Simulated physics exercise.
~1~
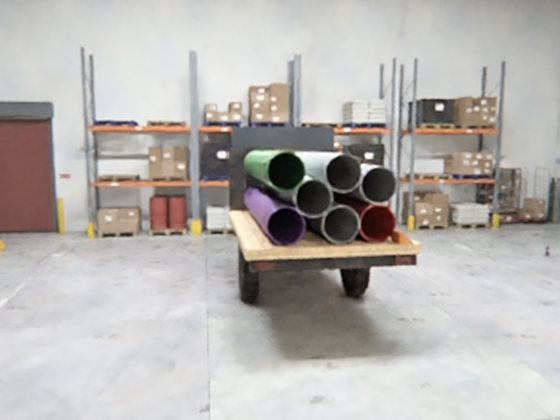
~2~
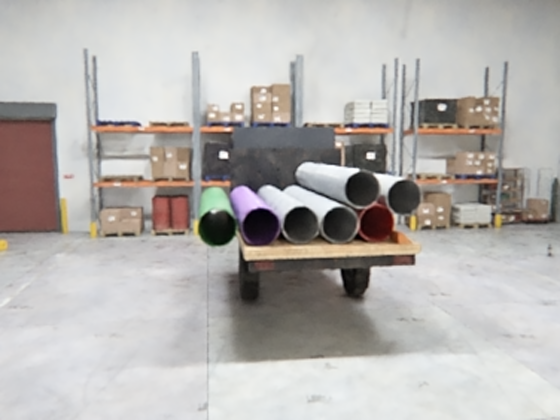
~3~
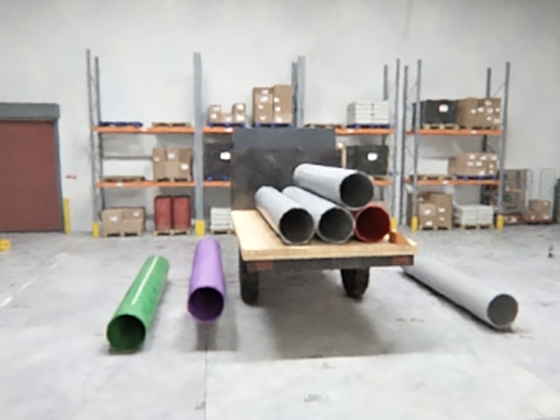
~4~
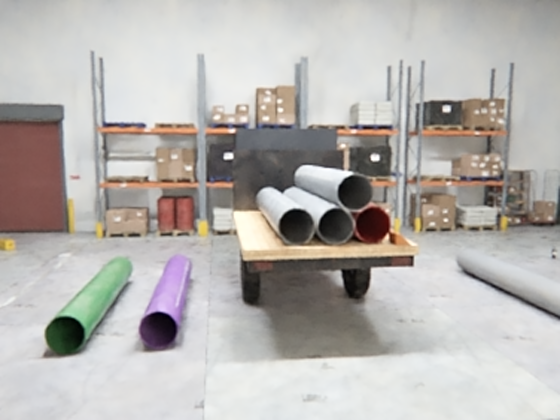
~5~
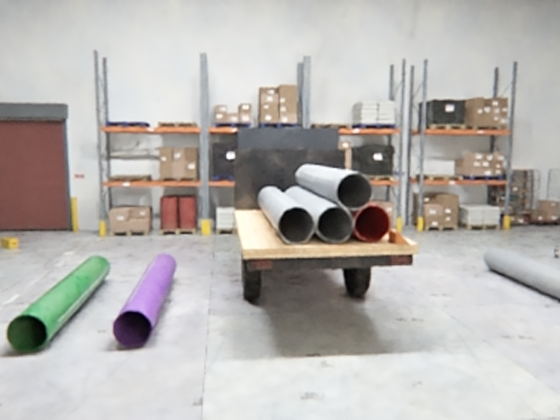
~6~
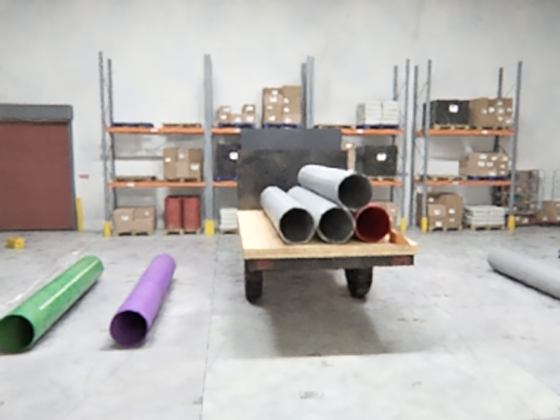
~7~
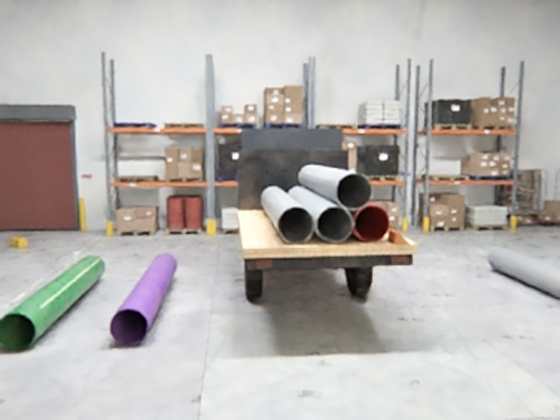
A stack of large pipes on a flatbed lorry in a warehouse collapses and spreads across the deck, the green and purple ones dropping off the left side and a grey one off the right, before they roll outward and stop, leaving the red pipe and three grey ones aboard.
